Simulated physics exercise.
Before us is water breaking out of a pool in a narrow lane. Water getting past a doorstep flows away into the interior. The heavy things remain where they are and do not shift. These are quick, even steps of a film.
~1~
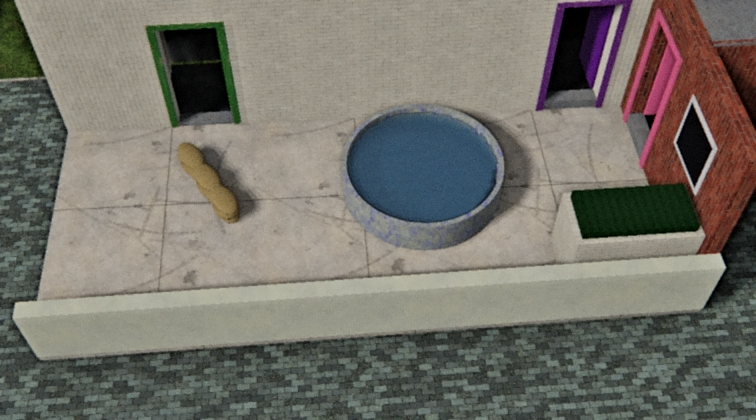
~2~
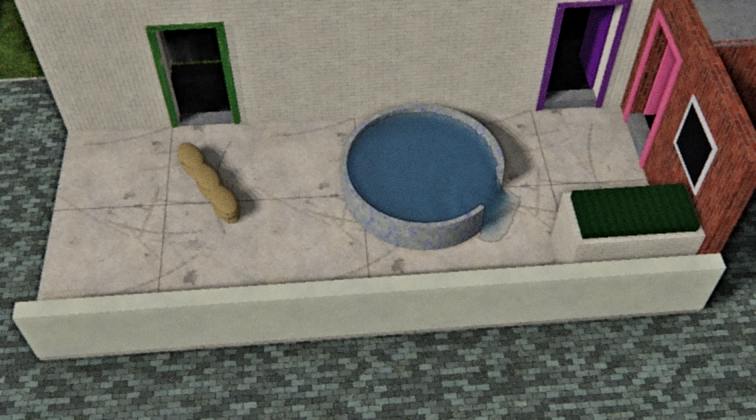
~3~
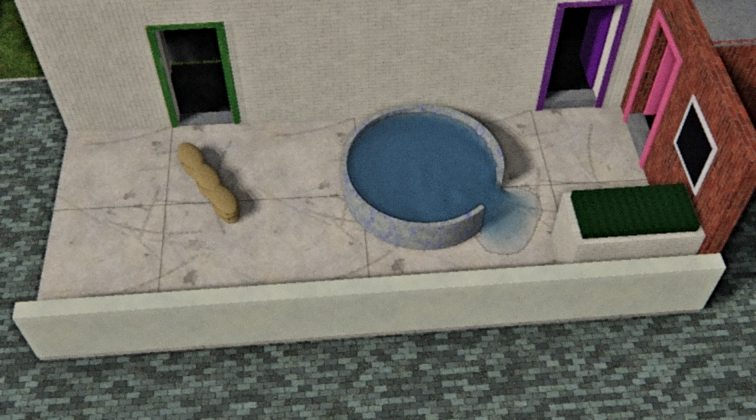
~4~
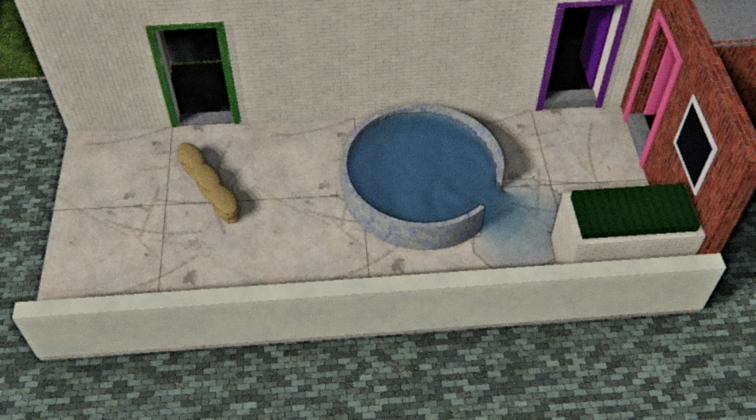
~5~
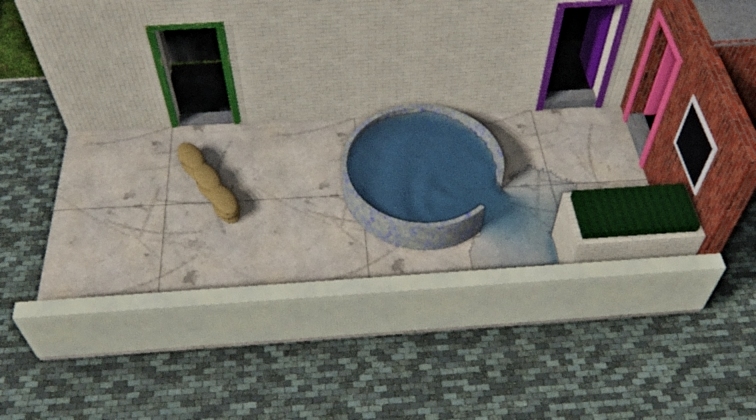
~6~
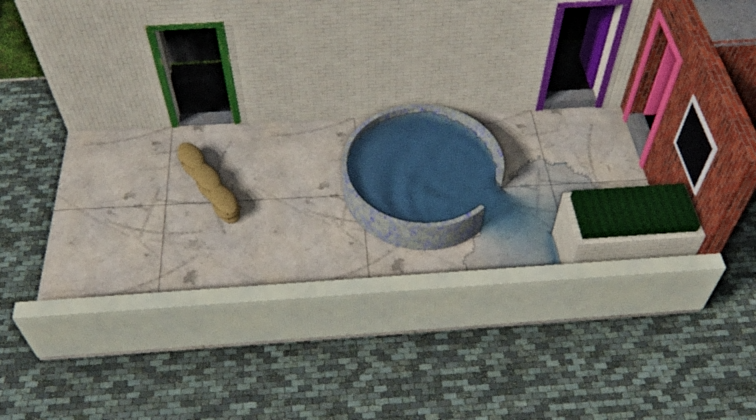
The video shows a round, still pool in a walled paved yard; a gap opens on its right side and water pours out, spreading across the paving to the green-topped block and around it toward the back wall.
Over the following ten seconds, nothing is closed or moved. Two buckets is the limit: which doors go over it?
As I see it, purple door: Two buckets or fewer; green door: Two buckets or fewer; pink door: Two buckets or fewer.
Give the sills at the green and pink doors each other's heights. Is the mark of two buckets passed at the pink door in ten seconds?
With the sills traded, pink crosses the line.
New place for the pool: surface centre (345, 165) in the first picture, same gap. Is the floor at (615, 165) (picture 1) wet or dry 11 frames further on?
Answer: Submerged.
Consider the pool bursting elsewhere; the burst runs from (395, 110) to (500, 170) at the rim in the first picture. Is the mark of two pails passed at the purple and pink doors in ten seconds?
As I see it, the purple door door tops the mark and the pink door door tops the mark.
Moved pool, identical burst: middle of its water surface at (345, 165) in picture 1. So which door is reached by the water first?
First comes the pink door.
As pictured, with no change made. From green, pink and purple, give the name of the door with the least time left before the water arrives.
I'd say the pink door.
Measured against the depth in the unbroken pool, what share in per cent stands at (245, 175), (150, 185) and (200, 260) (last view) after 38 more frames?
Around 2, 0 and 6 percent, in that order.
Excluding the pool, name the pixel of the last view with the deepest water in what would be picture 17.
Look close to (674, 288).
A moment on, water covers 15 % of the floor; the purple door not reached, the green door not reached, the pink door not reached.
Next, water covers 25 % of the floor; the purple door not reached, the green door not reached, the pink door wet at the sill, nothing in.
Then, water covers 40 % of the floor; the purple door under two buckets in, the green door not reached, the pink door wet at the sill, nothing in.
Later, water covers 70 % of the floor; the purple door under two buckets in, the green door not reached, the pink door wet at the sill, nothing in.
In the end, water covers 95 % of the floor; the purple door under two buckets in, the green door wet at the sill, nothing in, the pink door wet at the sill, nothing in.
